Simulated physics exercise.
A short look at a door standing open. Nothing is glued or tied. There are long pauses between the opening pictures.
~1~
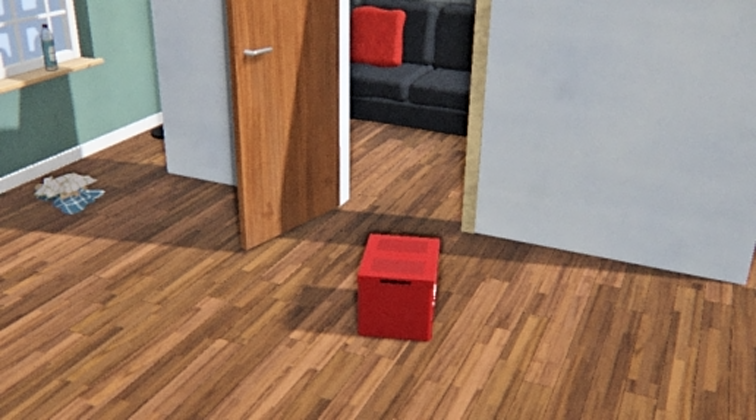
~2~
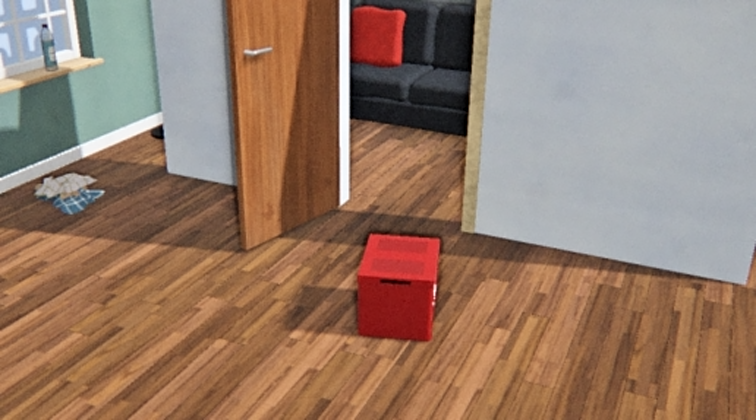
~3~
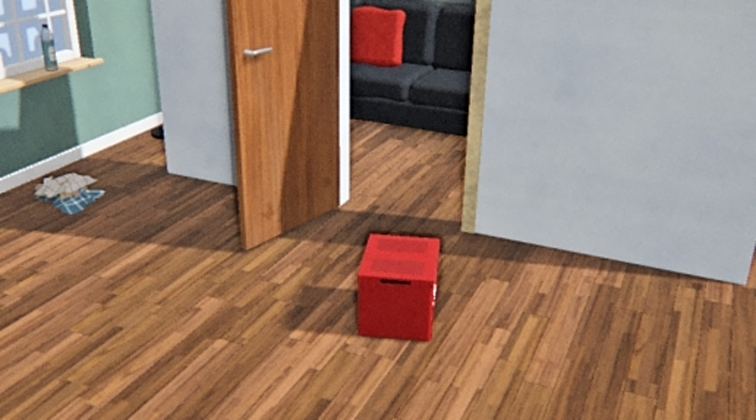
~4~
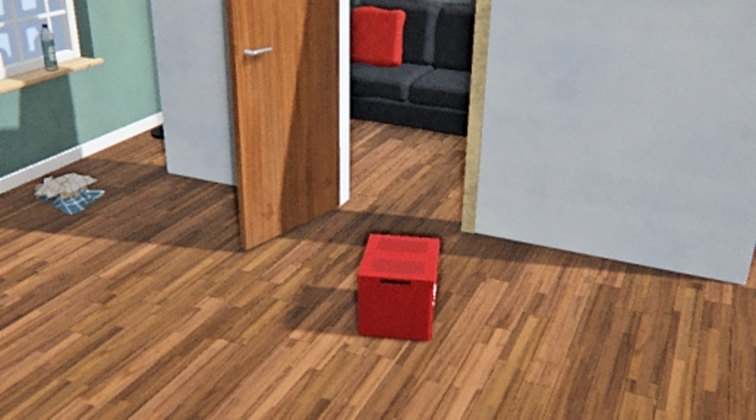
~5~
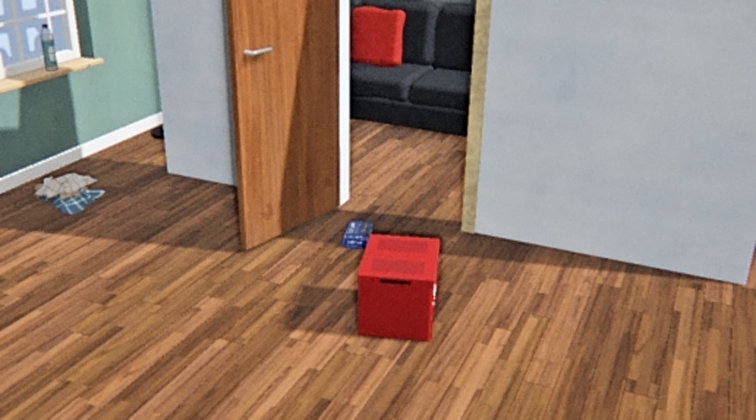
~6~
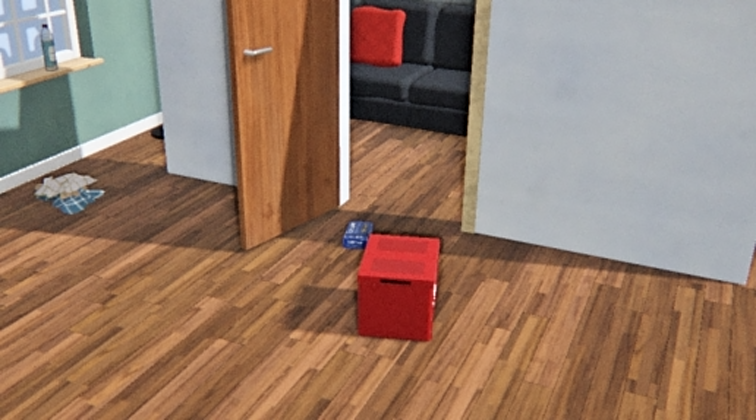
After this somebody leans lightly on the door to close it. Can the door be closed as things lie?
In the end the door reaches the frame.
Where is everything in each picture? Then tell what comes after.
The first frame shows door wide open and still; red tote (399, 287).
The second frame shows door wide open and still; red tote (399, 287).
The third frame shows door wide open and still; red tote (399, 287).
The fourth frame shows door wide open and still; red tote (399, 287).
The fifth frame shows door wide open and still; red tote (399, 287).
The sixth frame shows door wide open and still; blue packet (358, 235); red tote (399, 287).
Then, 1.10 s later than the last frame, door at 67°.
Then, 1.70 s later than the last frame, door at 39°; blue packet moved about its own width near (387, 230).
Then, 2.30 s later than the last frame, door at 11°; blue packet moved well along near (414, 218).
When it is over, door at 0°; moved from the start, blue packet; red tote as before. End places, in pixels of the last picture, blue packet near (420, 211).
